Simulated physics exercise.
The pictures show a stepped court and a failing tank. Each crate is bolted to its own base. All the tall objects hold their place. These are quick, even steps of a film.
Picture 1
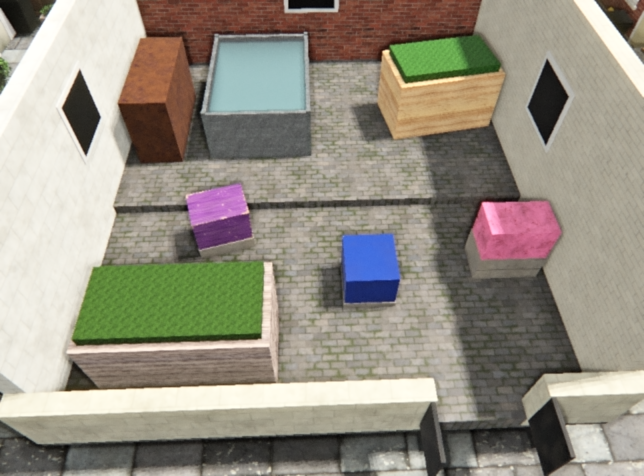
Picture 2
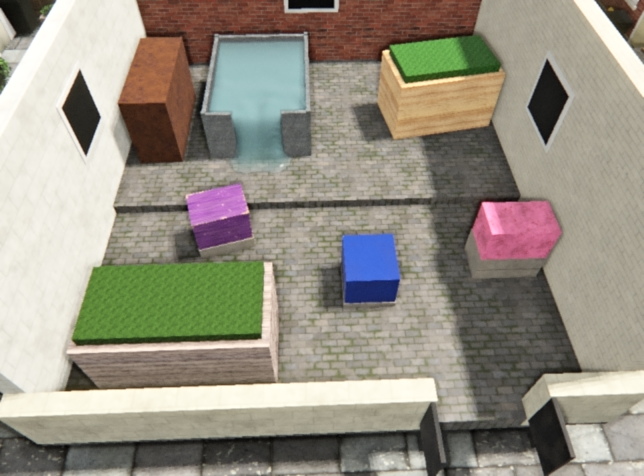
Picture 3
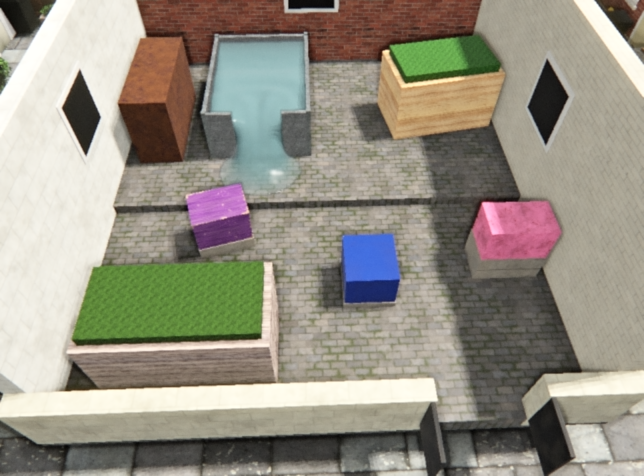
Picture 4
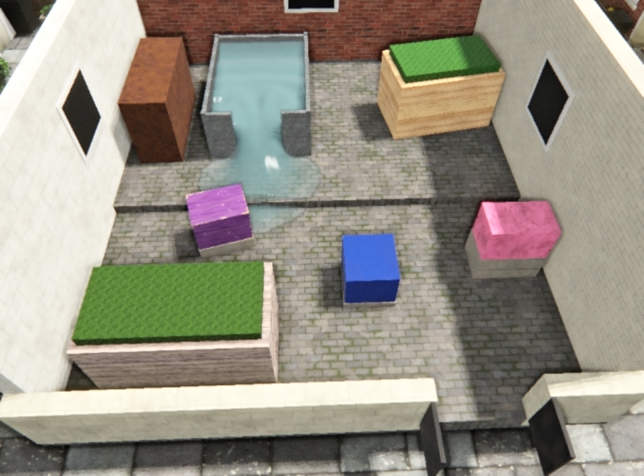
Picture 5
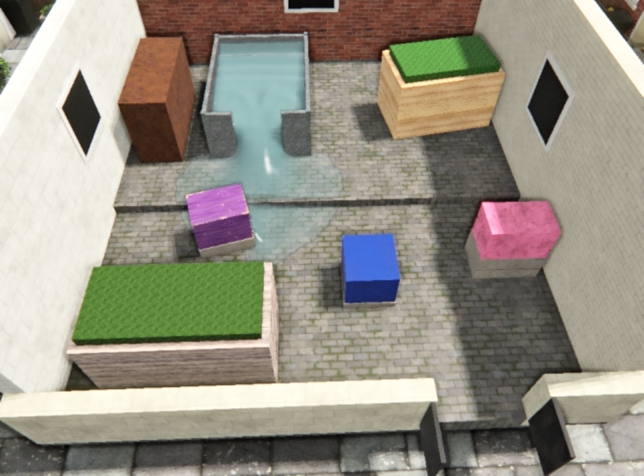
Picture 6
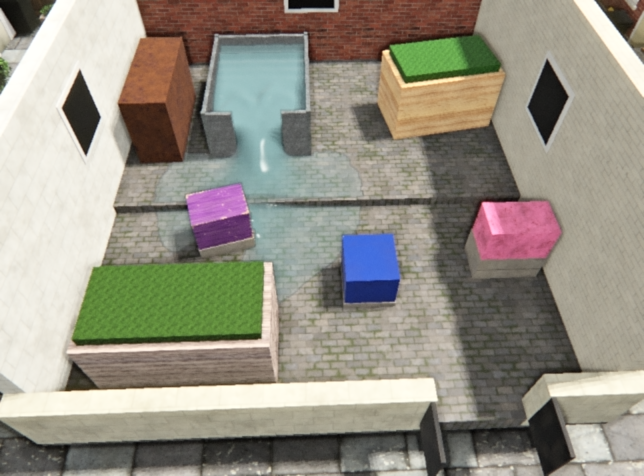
A walled, paved court with a low step across its middle is seen from high above, a grey tank of pale blue water at the back. A rust-brown block stands left of the tank, a grass-topped box right, with purple, blue and pink blocks and another grass-topped box nearer. The tank's front opens and water pours out, spreading over the step and around the purple block, while the camera stays still.
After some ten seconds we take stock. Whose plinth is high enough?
The blue crate gets wet; the pink crate stays dry; the purple crate gets wet.
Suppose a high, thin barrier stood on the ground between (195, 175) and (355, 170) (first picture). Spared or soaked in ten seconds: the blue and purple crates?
Blue crate remains dry; purple crate stays dry.
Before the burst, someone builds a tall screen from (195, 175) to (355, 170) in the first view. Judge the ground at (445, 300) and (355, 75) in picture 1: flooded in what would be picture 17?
In that order: No water, wet.
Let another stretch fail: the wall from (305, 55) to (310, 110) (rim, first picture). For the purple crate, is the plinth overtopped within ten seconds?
In short: Purple crate is spared.
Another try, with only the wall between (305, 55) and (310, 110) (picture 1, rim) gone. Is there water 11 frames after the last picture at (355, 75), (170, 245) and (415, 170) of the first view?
In that order: Wet, clear, wet.
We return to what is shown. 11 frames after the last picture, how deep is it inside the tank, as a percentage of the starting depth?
Some 54 per cent.
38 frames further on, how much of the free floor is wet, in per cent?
I make it 60 per cent.
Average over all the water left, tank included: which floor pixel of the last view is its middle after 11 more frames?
Close to (263, 176).
A moment on, water covers 30 % of the floor; the blue crate water round its plinth, the pink crate not reached, the purple crate water round its plinth.
Next, water covers 45 % of the floor; the blue crate water round its plinth, the pink crate water round its plinth, the purple crate water round its plinth.
Then, water covers 55 % of the floor; the blue crate water round its plinth, the pink crate water round its plinth, the purple crate water round its plinth.
Later, water covers 60 % of the floor; the blue crate water round its plinth, the pink crate water round its plinth, the purple crate water round its plinth.
In the end, water covers 60 % of the floor; the blue crate was topped, the pink crate stayed above the water, the purple crate was topped.
